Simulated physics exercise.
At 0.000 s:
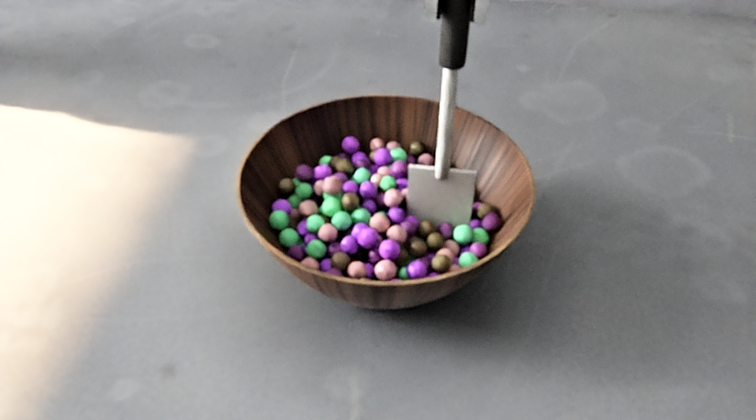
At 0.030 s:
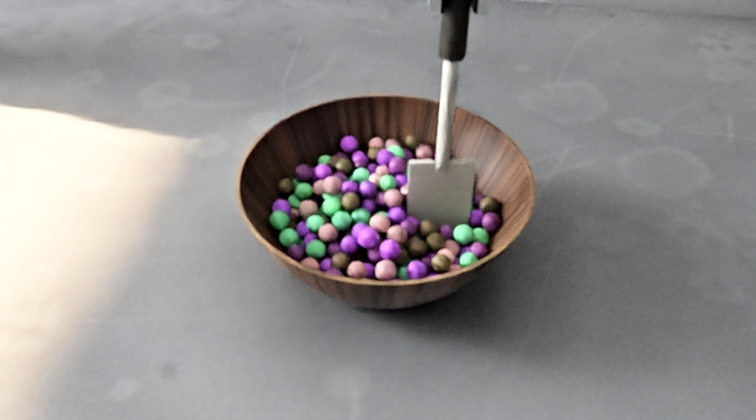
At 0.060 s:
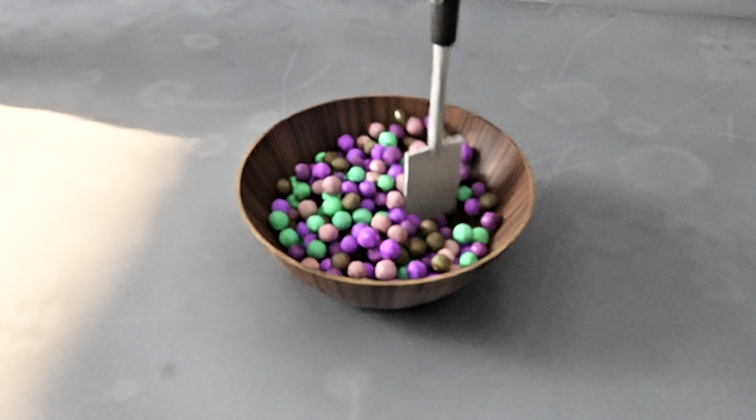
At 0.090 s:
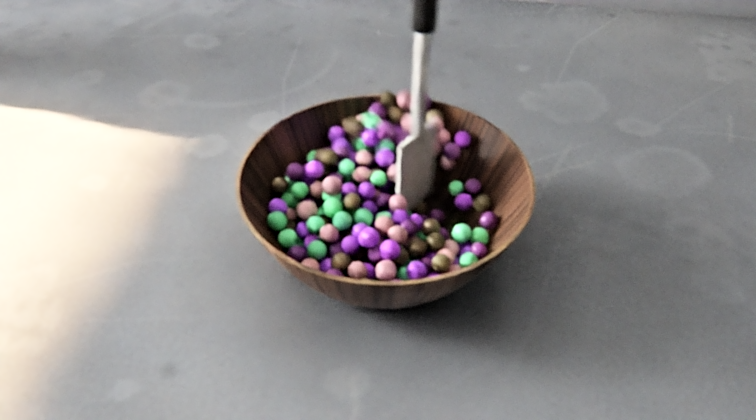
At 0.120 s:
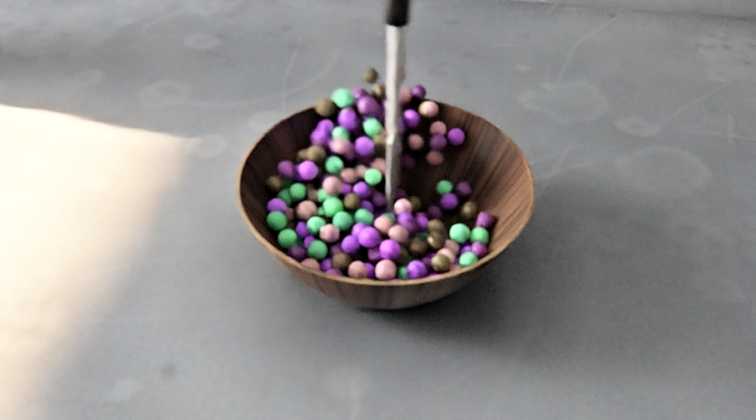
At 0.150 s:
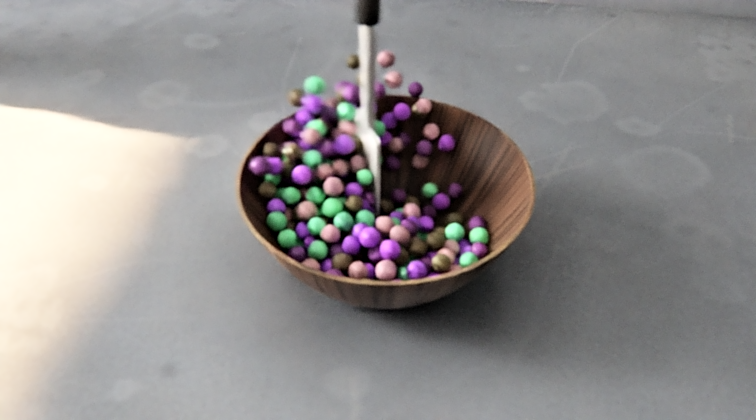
A spatula sweeps leftward through colourful round sweets in a wooden bowl, flinging some upward.
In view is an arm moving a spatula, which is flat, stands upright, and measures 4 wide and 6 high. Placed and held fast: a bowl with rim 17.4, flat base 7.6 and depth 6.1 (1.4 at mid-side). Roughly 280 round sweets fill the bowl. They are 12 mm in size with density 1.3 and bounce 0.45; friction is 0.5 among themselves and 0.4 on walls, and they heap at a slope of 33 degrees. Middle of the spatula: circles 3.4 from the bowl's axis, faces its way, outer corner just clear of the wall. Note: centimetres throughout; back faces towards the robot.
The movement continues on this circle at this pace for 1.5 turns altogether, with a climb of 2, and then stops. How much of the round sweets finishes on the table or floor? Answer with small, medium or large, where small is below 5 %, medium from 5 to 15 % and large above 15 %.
It is large.
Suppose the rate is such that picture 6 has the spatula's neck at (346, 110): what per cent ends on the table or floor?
I'd put it close to 30 per cent.
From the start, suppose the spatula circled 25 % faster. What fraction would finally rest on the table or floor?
About 25 percent, I'd say.
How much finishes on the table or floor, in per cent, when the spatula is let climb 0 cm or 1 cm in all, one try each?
Roughly 25 and 25 per cent.
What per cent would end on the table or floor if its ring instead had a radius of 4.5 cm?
In that case roughly 25 per cent.
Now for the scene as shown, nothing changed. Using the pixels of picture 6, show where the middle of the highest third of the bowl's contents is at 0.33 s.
Around (396, 252).
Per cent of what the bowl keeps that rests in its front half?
I'd put it near 45 per cent.
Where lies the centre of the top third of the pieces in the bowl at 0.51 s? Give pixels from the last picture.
It is centred roughly at (418, 162).
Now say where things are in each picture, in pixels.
In the first picture, spatula neck at (444, 148), 0° round; upper third of the load around (375, 206), from x 280 to 490, top at y 145; 277 in the bowl.
In the second picture, spatula neck at (445, 141), 10° round; upper third of the load around (377, 199), from x 280 to 490, top at y 145.
In the third picture, spatula neck at (437, 125), 36° round; upper third of the load around (375, 183), from x 280 to 490, top at y 115.
In the fourth picture, spatula neck at (419, 112), 63° round; upper third of the load around (366, 166), from x 275 to 490, top at y 100.
In the fifth picture, spatula neck at (394, 105), 90° round; upper third of the load around (359, 153), from x 275 to 485, top at y 75; 276 in the bowl, 1 in flight or on the tool.
In the sixth picture, spatula neck at (369, 105), 117° round; upper third of the load around (336, 146), from x 260 to 480, top at y 60; 273 in the bowl, 4 in flight or on the tool.
By 0.33 s, 279° round, highest piece 10 above the table; 234 in the bowl, 21 on the table or floor, 22 in flight or on the tool.
By 0.51 s, 81° round, highest piece 7 above the table; 216 in the bowl, 57 on the table or floor, 4 in flight or on the tool.
By 0.80 s, 180° round, highest piece 5 above the table; 212 in the bowl, 65 on the table or floor.
By 1.50 s, 180° round, highest piece 5 above the table; 212 in the bowl, 65 on the table or floor.
Final count, 212 in the bowl, 65 on the table or floor. That is 23 % on the table or floor.
